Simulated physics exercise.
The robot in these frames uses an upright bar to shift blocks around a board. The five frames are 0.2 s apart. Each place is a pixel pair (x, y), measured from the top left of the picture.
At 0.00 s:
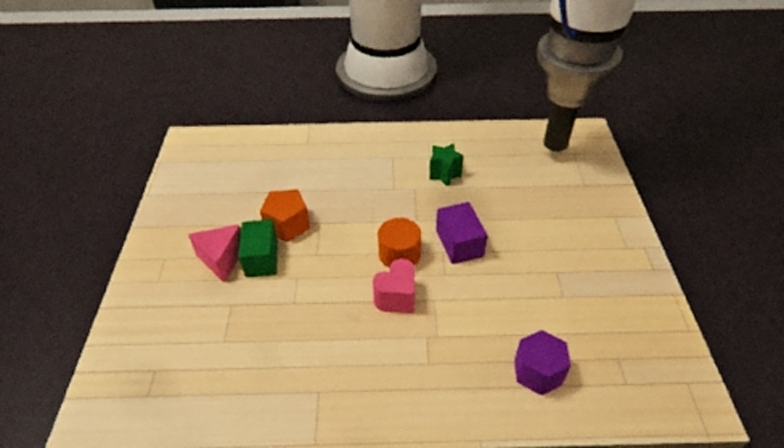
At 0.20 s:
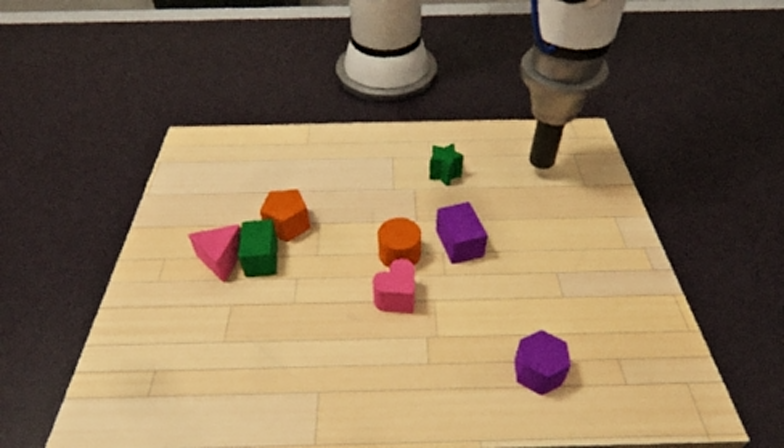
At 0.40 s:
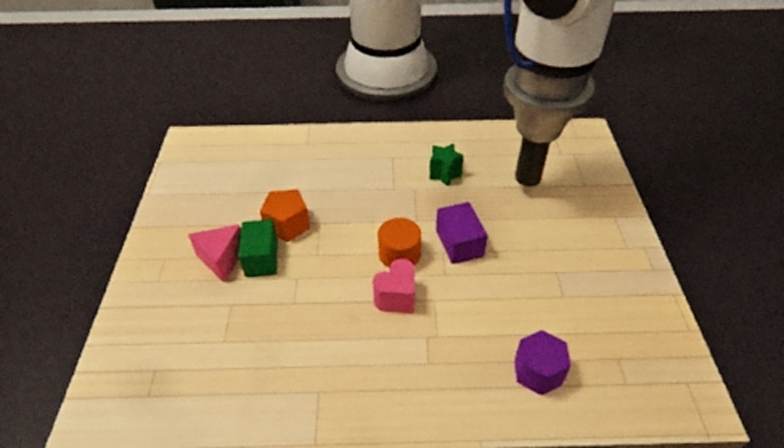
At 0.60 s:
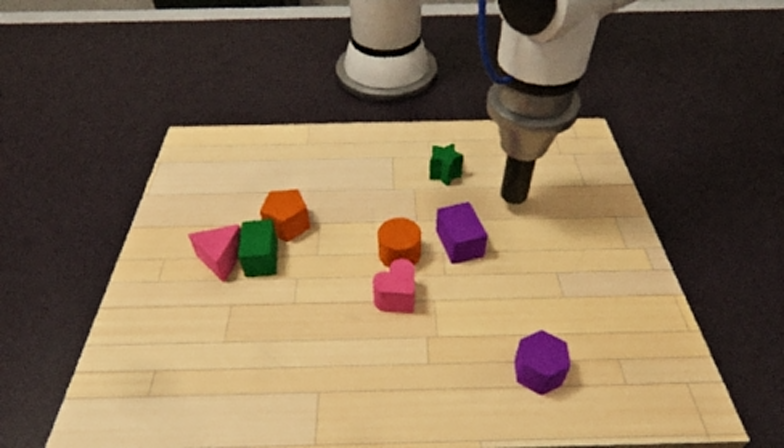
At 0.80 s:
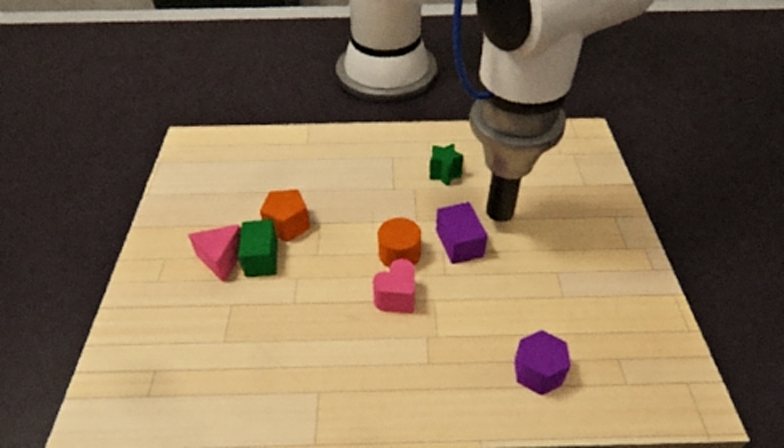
A robot arm moved its dark upright bar from the board's upper right corner down and to the left, drawing close to the purple block, while all the colourful blocks stayed still.
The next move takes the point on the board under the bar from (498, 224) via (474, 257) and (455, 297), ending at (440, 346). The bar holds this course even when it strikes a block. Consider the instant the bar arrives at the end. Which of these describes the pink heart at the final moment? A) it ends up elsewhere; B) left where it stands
The answer is B.
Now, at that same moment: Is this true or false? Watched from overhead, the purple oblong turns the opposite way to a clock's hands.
That statement is not accurate.
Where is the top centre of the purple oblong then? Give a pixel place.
In the picture, that point is around (441, 231).
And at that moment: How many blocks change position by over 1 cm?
1 block.
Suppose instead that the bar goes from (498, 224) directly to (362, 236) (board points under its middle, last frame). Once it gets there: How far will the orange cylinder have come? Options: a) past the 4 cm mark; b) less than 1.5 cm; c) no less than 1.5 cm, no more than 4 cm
The correct letter is c.
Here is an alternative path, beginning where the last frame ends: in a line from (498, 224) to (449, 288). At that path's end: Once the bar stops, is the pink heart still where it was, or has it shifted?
By the last moment, the pink heart will still be in its place.
What follows on the original path. One third of the way, bar at (476, 247); purple oblong at (444, 230), turned 35° clockwise.
Two thirds of the way, bar at (456, 287); orange cylinder at (396, 232); purple oblong at (441, 231), turned 40° clockwise.
At the end, bar at (442, 335); pink heart not moved; orange cylinder at (396, 232); purple oblong at (441, 231), turned 40° clockwise.
